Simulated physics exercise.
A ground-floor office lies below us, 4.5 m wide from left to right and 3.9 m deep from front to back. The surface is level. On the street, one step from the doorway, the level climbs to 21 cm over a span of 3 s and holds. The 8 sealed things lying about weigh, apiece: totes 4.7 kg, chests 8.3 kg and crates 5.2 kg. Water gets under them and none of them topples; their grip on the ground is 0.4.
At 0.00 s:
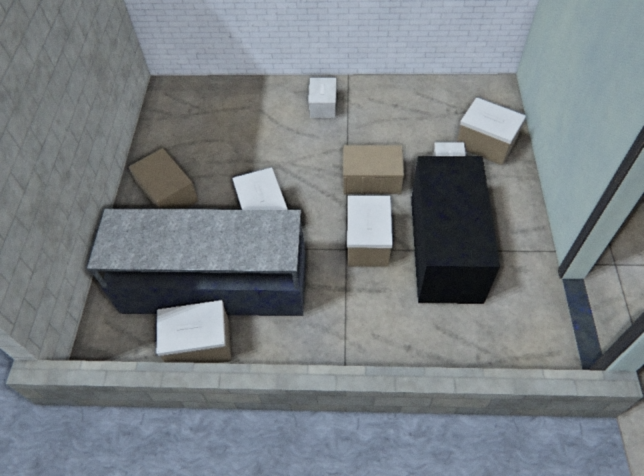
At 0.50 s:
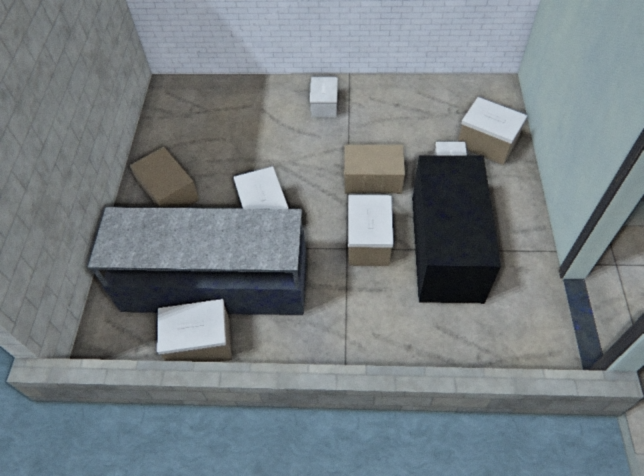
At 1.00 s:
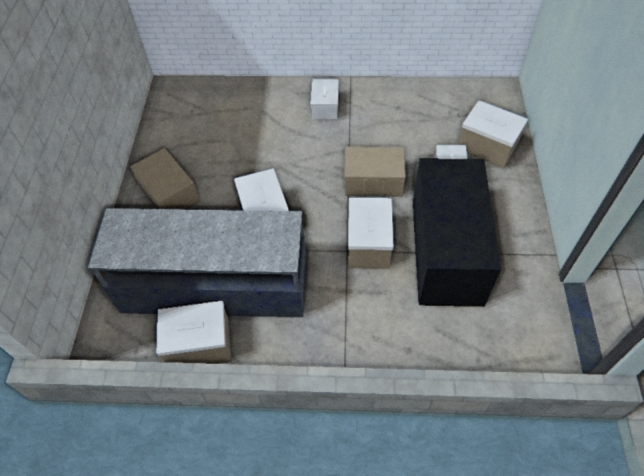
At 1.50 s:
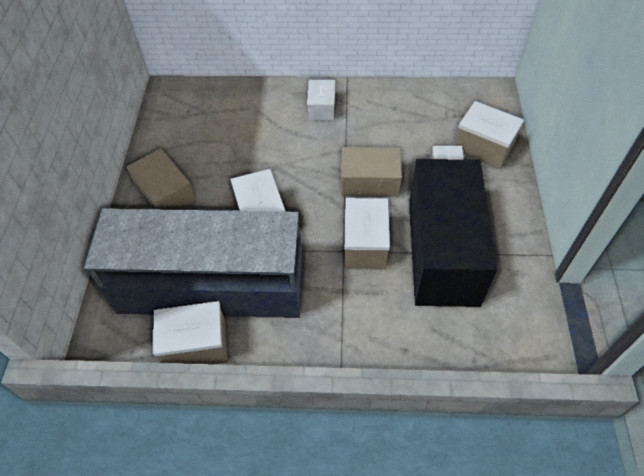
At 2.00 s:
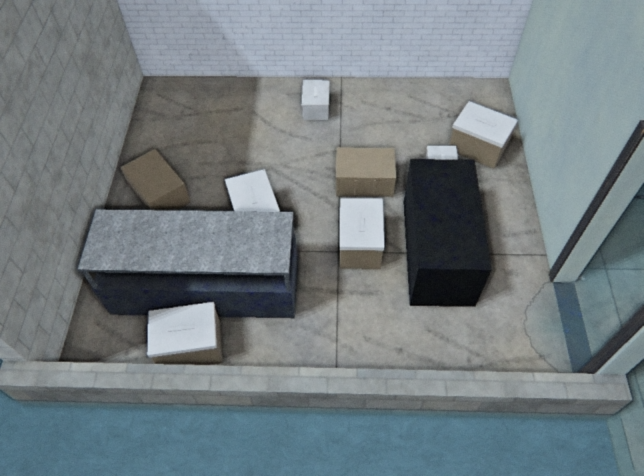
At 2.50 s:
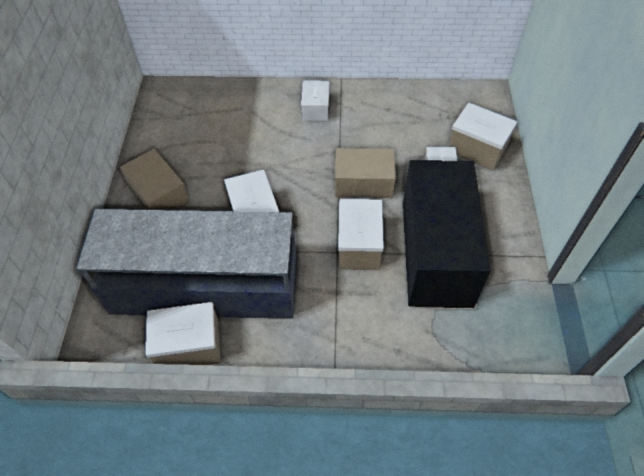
Blue water covered the grey street outside a ground-floor office, then crept in through the doorway at the lower right and spread a little over the floor, while the boxes and counters stayed put.
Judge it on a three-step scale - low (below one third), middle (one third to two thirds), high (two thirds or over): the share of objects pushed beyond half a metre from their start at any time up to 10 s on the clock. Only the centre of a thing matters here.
Middle.
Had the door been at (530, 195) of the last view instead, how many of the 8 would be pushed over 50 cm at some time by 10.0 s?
You'd get 6 in that case.
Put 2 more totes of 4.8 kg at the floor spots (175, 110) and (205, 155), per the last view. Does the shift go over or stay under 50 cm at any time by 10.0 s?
Inside the limit, then inside the limit.
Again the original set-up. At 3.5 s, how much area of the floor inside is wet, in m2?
Wet: Near 3.0 m2.
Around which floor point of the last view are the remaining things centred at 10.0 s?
(286, 186).
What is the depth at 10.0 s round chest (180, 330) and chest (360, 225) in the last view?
Some 15 cm at the first, some 4 cm at the second.
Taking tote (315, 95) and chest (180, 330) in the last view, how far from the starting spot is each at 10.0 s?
One is off by 120 cm, the other by 80 cm, in the order asked.
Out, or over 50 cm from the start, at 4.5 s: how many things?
That would be 0.
After 3.5 s 0 of 8 are over 50 cm from their spots; 0 afloat.
After 4.5 s 0 of 8 are over 50 cm from their spots; 0 afloat.
After 7.0 s 2 of 8 are over 50 cm from their spots; 2 afloat.
After 10.0 s 4 of 8 are over 50 cm from their spots, and 4 have been at some point; 4 afloat.
